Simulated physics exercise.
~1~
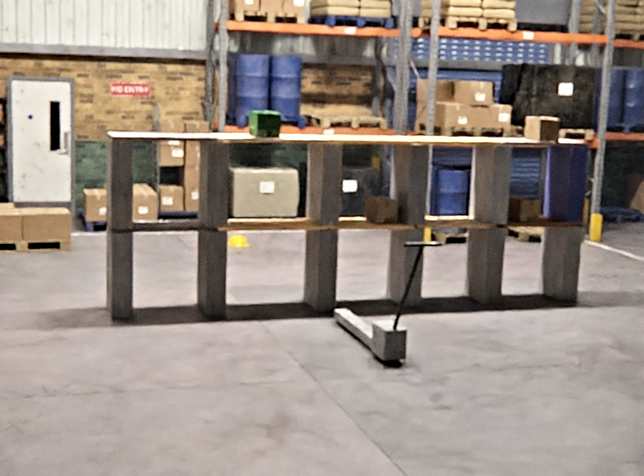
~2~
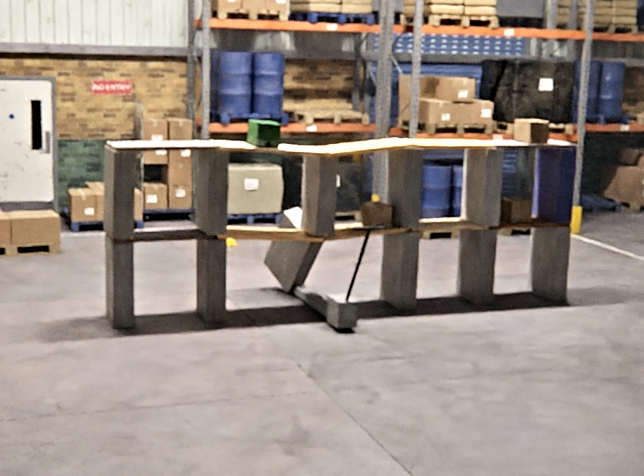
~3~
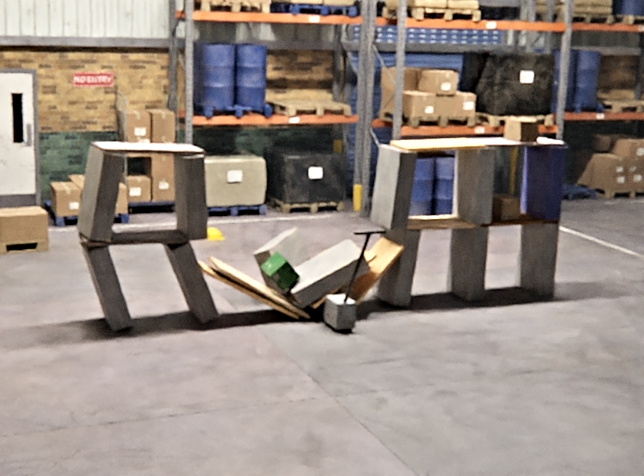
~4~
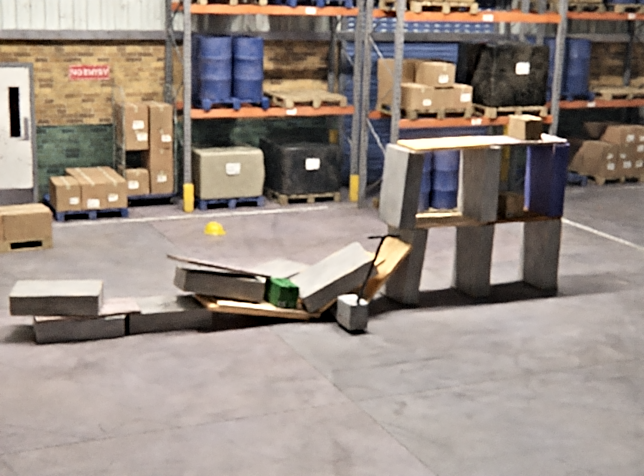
Two-tier row of grey uprights and boards collapsing across its left side as a jack knocks one out, right end still standing.
